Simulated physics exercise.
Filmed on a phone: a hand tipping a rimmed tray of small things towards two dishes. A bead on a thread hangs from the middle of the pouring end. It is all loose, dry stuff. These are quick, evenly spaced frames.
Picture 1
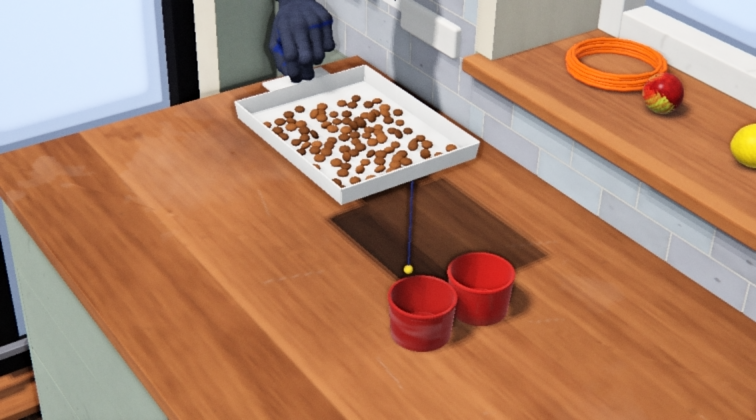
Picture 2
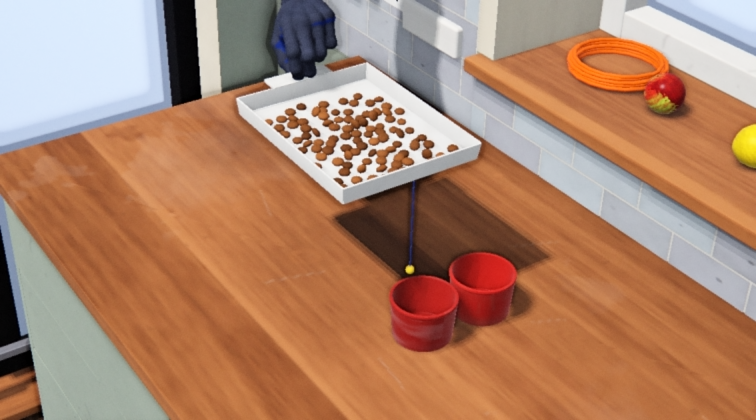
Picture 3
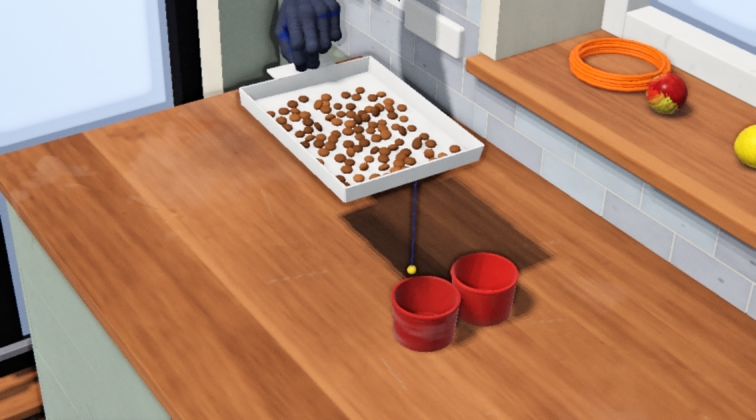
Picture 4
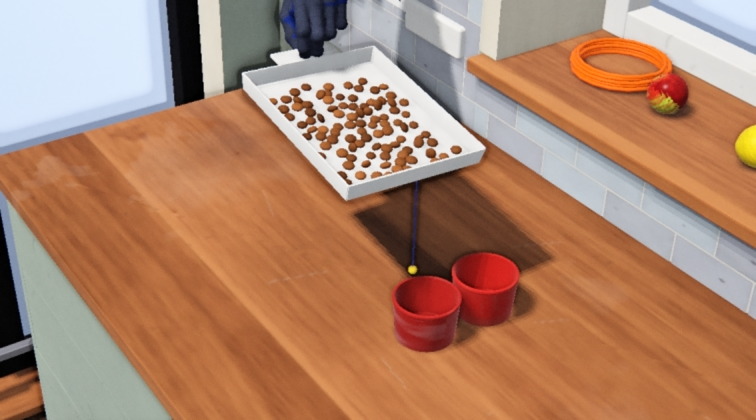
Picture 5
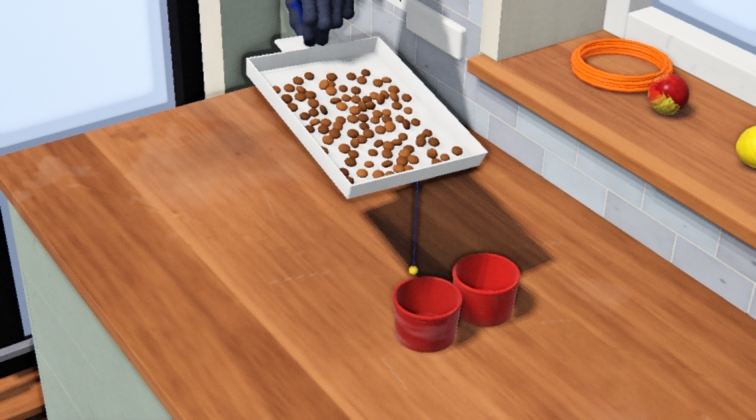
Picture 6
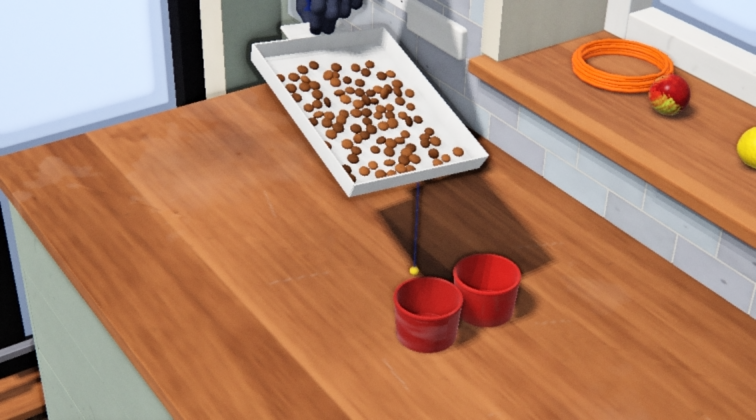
A dark-gloved hand gradually tilting a white rimmed tray of brown kibble, far end rising, above two red dishes on a wooden counter.
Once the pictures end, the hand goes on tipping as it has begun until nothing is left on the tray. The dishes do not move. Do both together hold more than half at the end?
Caught overall: Over half.
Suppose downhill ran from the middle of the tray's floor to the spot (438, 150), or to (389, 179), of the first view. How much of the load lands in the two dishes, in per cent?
First some 40, then 20 per cent.
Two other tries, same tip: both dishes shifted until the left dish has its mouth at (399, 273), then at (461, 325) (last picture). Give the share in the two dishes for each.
In turn 20 and 10 in a hundred.
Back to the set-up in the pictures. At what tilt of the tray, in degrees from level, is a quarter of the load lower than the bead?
At some 100 degrees.
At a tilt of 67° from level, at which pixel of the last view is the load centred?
Roughly at (435, 142).
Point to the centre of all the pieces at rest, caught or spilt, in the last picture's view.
Roughly at (483, 305).
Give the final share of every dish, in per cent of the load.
For the left dish some 0 %, for the right dish some 70 %.
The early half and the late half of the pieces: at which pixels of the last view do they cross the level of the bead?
At about (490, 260), then at (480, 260).
Soon, tray tipped steeply; nearly all on the tray; a stray few in the air.
A while on, tray tipped past a quarter turn; about a quarter on the tray; a stray few in the left dish; about a third in the right dish; a stray few outside both; about a third in the air.
Towards the end, tray tipped past a quarter turn; a small part in the left dish; about two thirds in the right dish; about a quarter outside both.
Finally, tray tipped past a quarter turn; a small part in the left dish; about two thirds in the right dish; about a quarter outside both.
